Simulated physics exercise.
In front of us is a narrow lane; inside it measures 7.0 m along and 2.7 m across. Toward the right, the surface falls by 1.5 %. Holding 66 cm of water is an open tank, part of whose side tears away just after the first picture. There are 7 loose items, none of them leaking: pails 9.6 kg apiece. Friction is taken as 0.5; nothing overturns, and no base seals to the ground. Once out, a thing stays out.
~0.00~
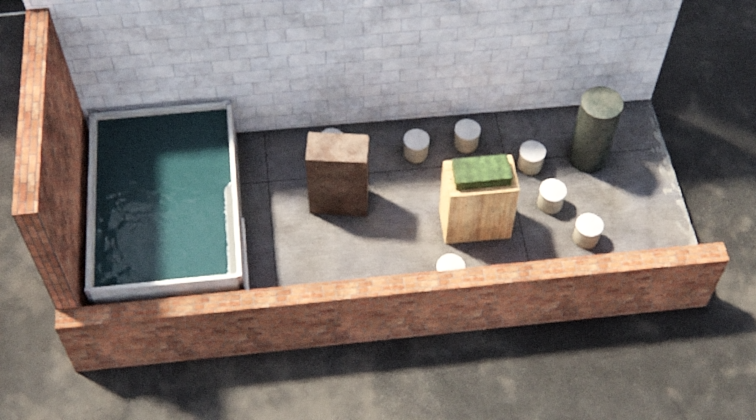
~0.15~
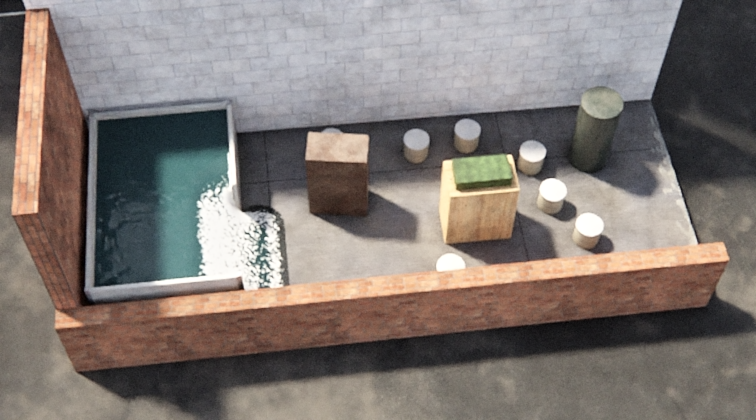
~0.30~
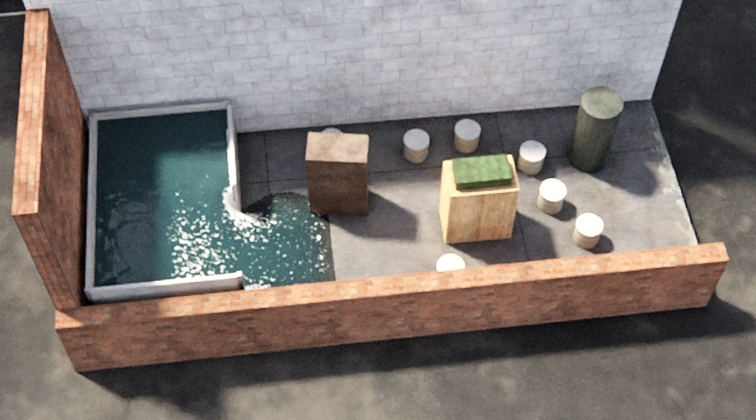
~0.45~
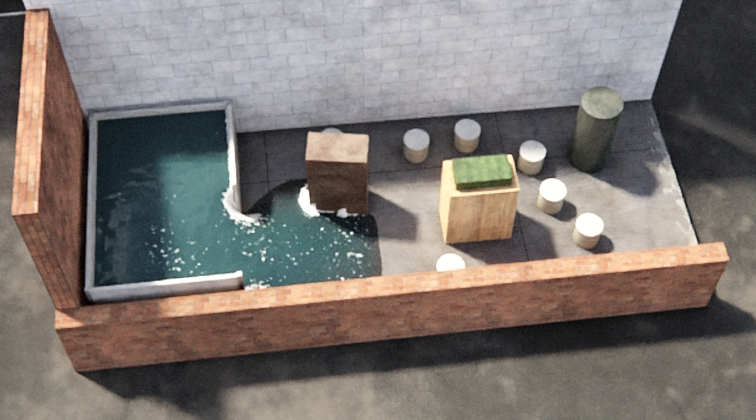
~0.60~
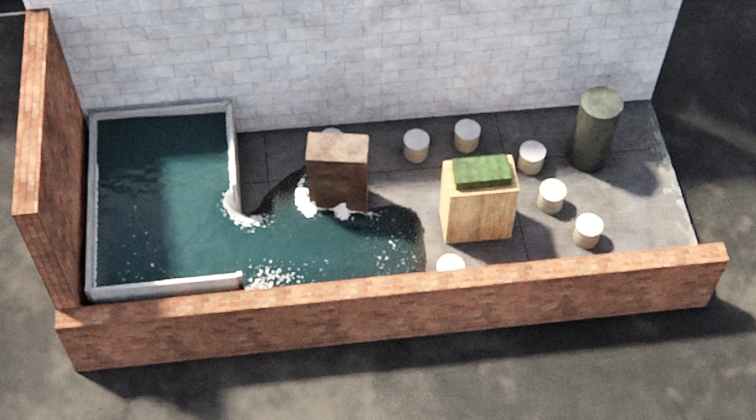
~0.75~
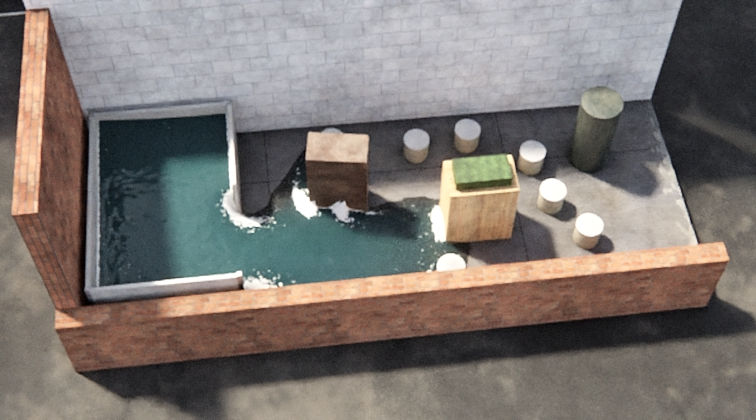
Water pours from the tank's broken side and spreads right around the brown block.
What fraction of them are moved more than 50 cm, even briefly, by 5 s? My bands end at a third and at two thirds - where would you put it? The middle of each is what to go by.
The fraction lands under two thirds, from a third on.
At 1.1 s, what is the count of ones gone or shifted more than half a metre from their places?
I get 0.
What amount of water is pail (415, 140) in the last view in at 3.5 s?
I'd say some 12 cm.
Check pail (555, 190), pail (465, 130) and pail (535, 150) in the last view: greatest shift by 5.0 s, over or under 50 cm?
Well, the first one's not that far, the next one's too far and the last one's not that far.
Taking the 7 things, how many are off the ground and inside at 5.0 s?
Tally: 0 of them.
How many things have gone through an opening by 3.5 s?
The number I get is 2.
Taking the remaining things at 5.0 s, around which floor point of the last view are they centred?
Close to (483, 160).
After 1.1 s 0 of 7 are over 50 cm from their spots; 0 afloat.
After 2.2 s 2 of 7 are over 50 cm from their spots; 0 afloat.
After 3.5 s 4 of 7 are over 50 cm from their spots; 1 afloat.
After 5.0 s 4 of 7 are over 50 cm from their spots, and 4 have been at some point; 0 afloat.
